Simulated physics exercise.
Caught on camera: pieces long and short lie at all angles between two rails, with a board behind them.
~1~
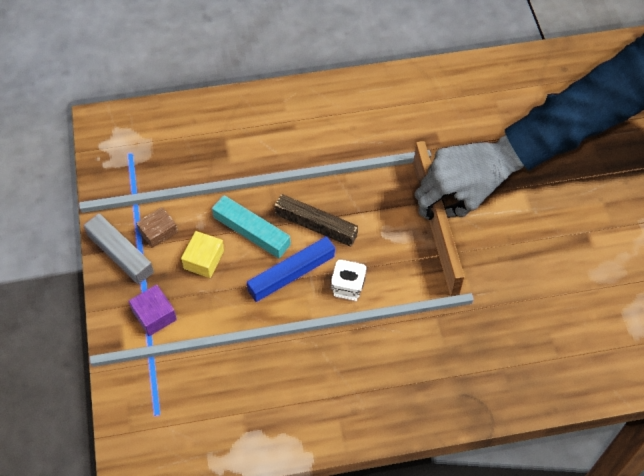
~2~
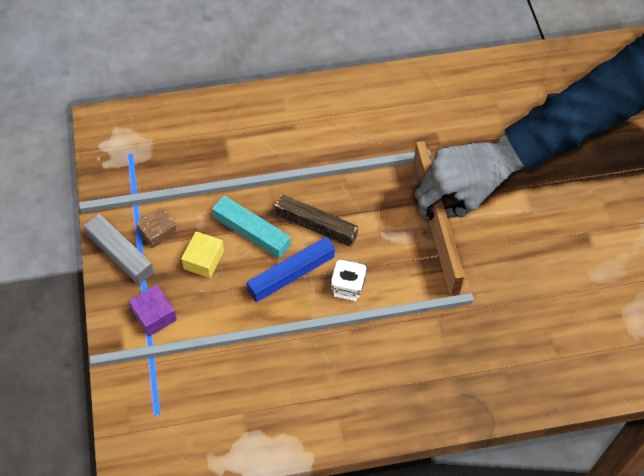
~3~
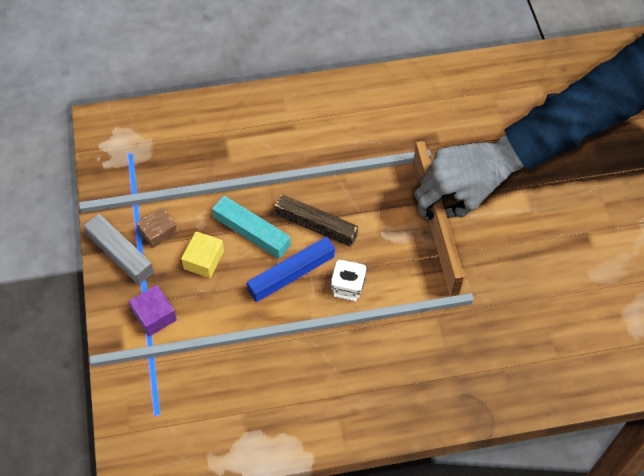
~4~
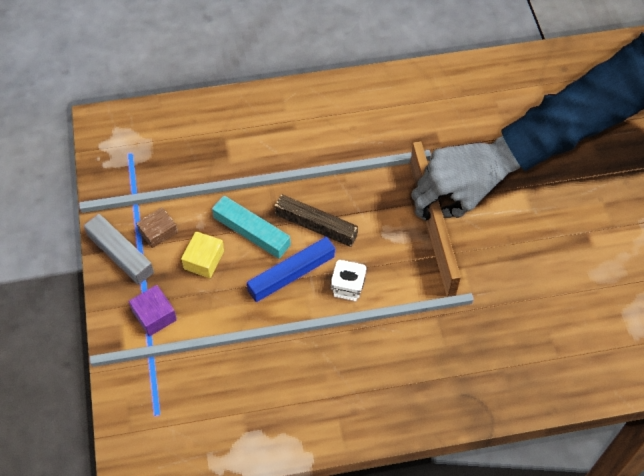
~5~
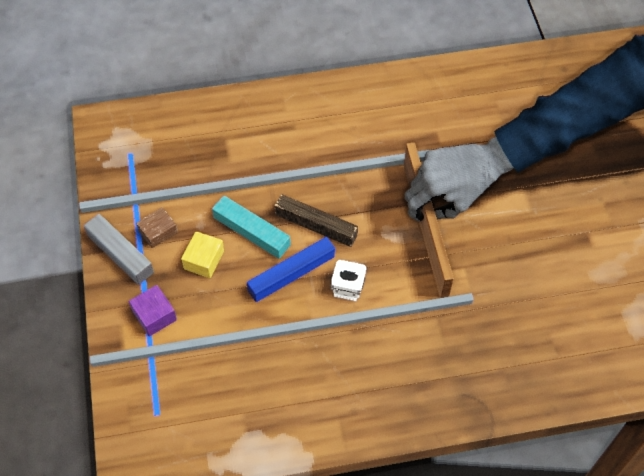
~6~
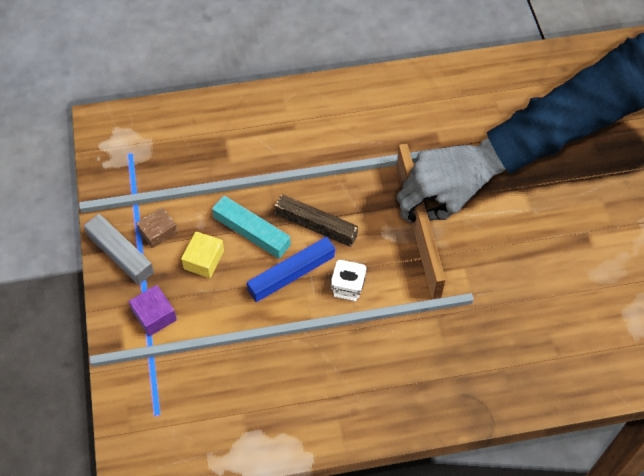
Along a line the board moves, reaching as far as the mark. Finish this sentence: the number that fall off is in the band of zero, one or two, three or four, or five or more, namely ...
Namely one or two.
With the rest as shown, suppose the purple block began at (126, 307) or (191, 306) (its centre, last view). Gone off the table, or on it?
In turn it tumbles off; is lost.
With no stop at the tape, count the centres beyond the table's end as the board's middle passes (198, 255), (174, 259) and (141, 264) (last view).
0; 0; 2.
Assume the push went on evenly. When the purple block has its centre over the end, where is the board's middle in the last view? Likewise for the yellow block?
I'd put it close to (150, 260), and close to (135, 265) for the other one.
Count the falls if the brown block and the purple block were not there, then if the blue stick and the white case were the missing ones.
1 in the first try, 1 in the second.
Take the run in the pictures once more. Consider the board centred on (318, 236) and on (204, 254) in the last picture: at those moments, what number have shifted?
First 3 and then 8.
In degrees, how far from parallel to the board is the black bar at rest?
Roughly 0° out of line.
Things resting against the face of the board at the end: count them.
That makes 3.
Early on, none off yet; grey stick at rest near (119, 249); purple block at rest near (153, 311); brown block at rest near (157, 228).
Finally, the number that fall off is one or two; lost, purple block and grey stick.
